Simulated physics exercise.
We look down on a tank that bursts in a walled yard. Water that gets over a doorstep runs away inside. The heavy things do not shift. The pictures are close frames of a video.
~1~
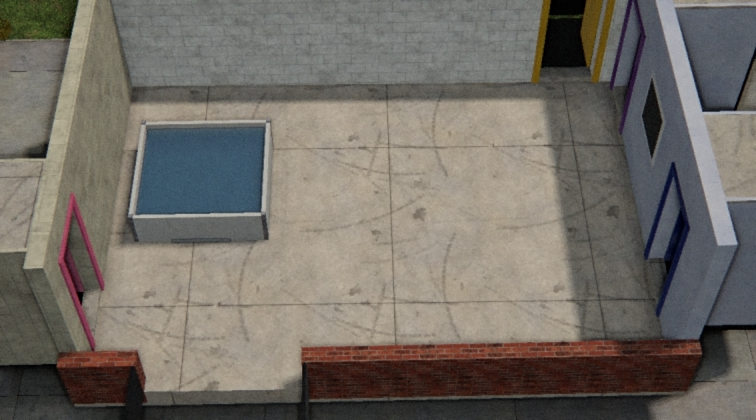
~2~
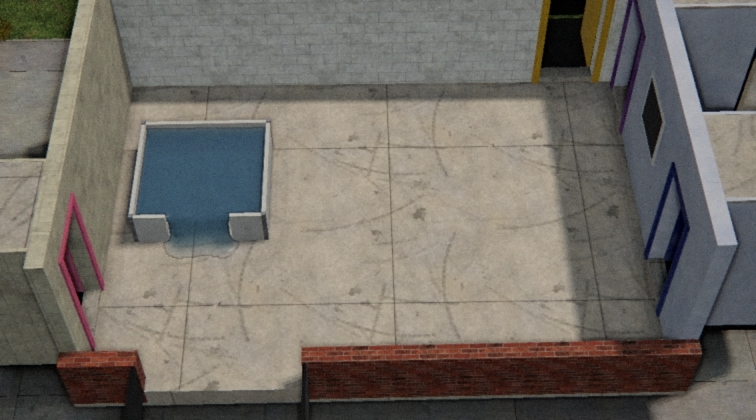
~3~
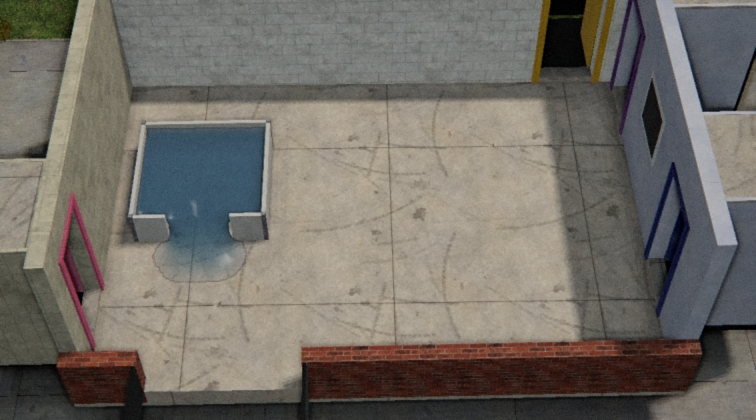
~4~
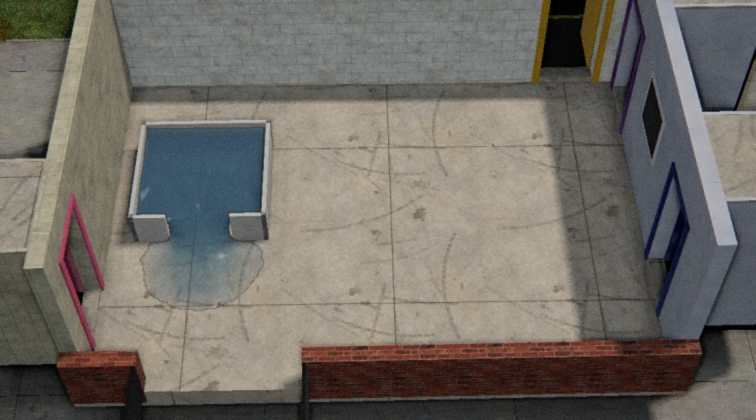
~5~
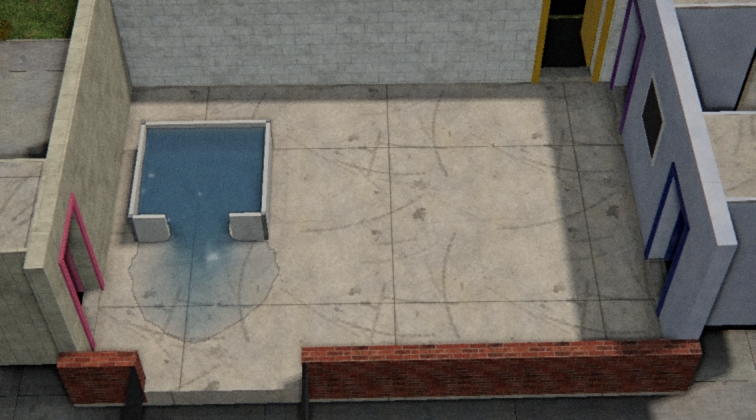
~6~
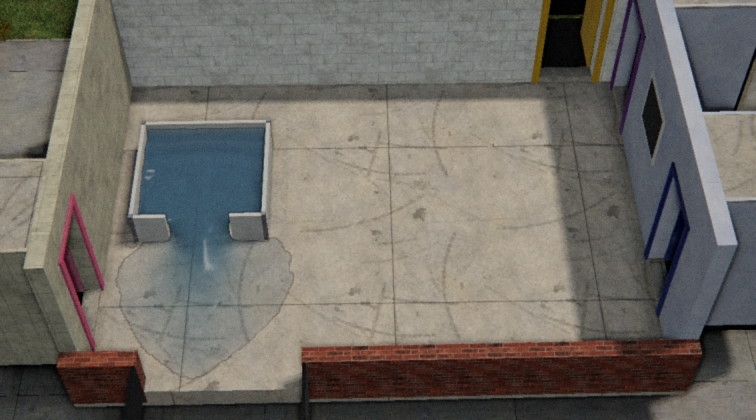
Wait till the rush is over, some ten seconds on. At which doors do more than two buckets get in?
One by one: The yellow door holds within the limit; the purple door holds within the limit; the pink door floods; the blue door holds within the limit.
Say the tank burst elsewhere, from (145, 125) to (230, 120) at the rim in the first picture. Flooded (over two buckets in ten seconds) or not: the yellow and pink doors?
One by one: The yellow door takes less, the pink door takes less.
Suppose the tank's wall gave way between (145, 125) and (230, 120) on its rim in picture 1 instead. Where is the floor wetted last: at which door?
It is the blue one.
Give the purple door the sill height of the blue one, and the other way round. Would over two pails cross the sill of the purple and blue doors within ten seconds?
In short: Purple door is under, blue door stays under.
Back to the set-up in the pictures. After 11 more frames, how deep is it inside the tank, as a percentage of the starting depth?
Close to 58 %.
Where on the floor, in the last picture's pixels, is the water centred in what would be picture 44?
Near (232, 247).
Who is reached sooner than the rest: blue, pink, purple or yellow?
I say the pink door.
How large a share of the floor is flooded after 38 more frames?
About 25 per cent.
A moment on, water covers 15 % of the floor; the yellow door not reached, the purple door not reached, the pink door wet at the sill, nothing in, the blue door not reached.
Next, water covers 20 % of the floor; the yellow door not reached, the purple door not reached, the pink door under two buckets in, the blue door not reached.
Then, water covers 20 % of the floor; the yellow door not reached, the purple door not reached, the pink door over two buckets in, the blue door not reached.
Later, water covers 25 % of the floor; the yellow door not reached, the purple door not reached, the pink door over two buckets in, the blue door wet at the sill, nothing in.
In the end, water covers 30 % of the floor; the yellow door not reached, the purple door not reached, the pink door over two buckets in, the blue door wet at the sill, nothing in.
